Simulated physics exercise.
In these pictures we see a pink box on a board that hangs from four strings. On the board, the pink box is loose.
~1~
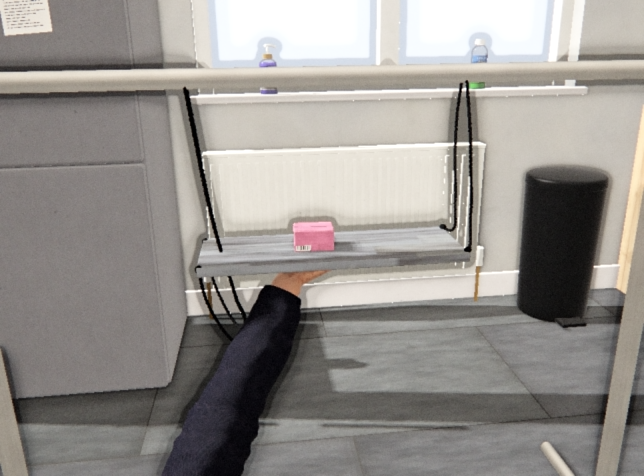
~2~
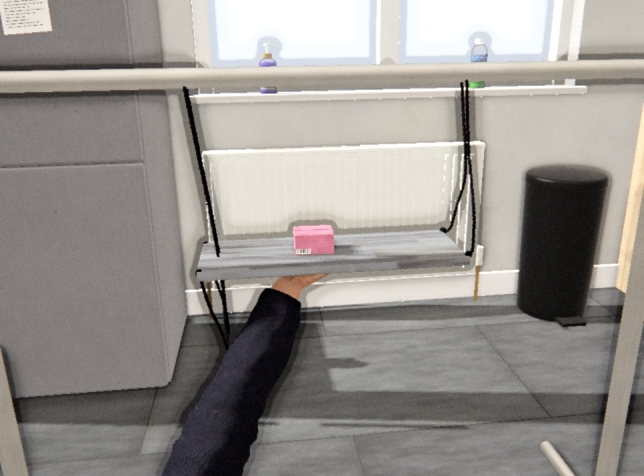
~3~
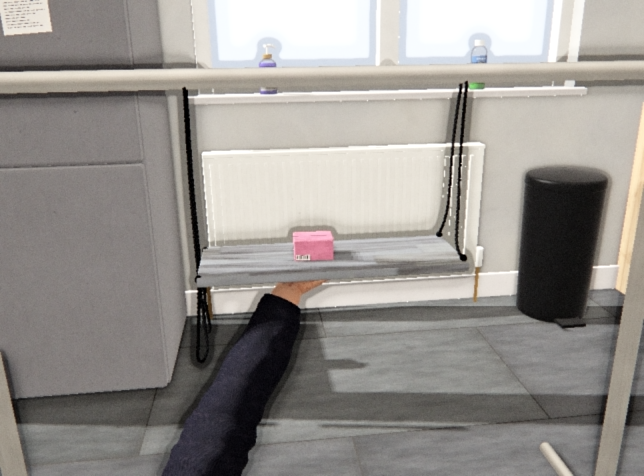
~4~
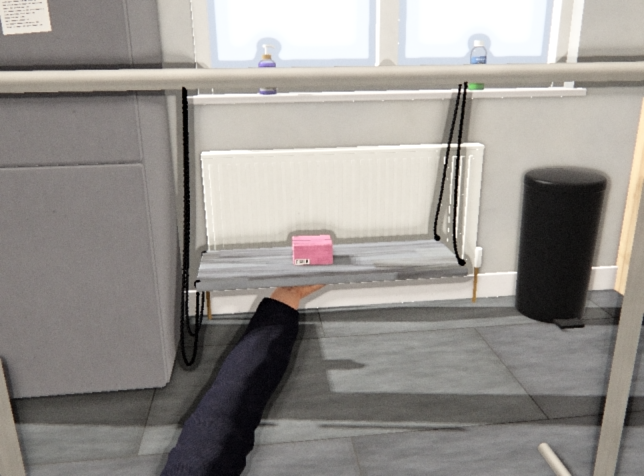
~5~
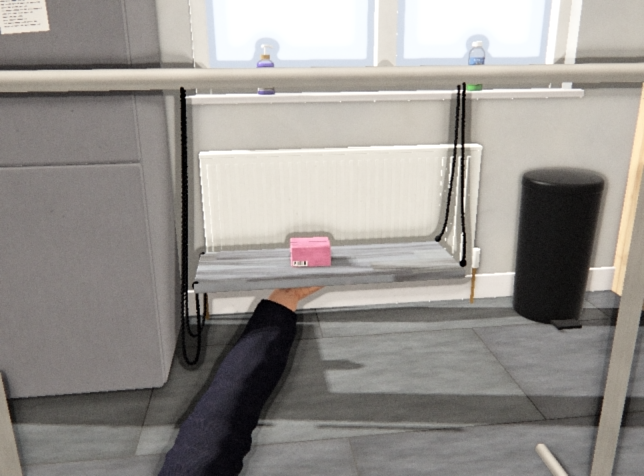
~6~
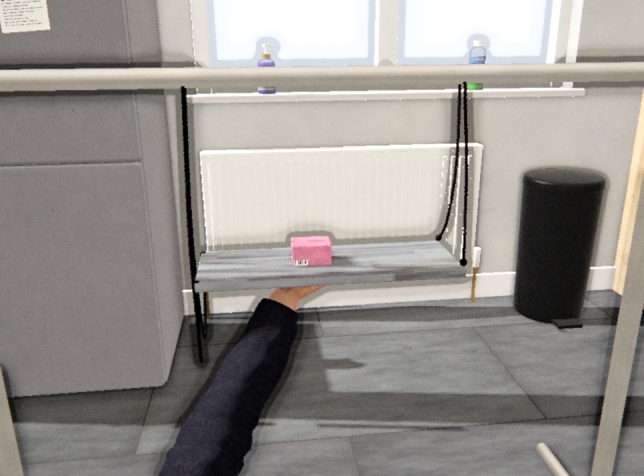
A pink box sat on a grey board hung from black strings while a hand held the board from underneath; the board and box lowered slightly, then stayed almost still as the slack strings shifted.
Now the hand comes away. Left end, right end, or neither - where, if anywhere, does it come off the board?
Spills off leftward.
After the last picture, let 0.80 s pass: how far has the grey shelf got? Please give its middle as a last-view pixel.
Its middle is then about (366, 328) in the last view.
Then, 0.80 s after the last picture, board tipped 36° down to the left; box on the floor.
Then, 1.42 s after the last picture, board tipped 48° down to the left; box on the floor.
At rest, board tipped 43° down to the left; box on the floor. The pink box drops leftwards.
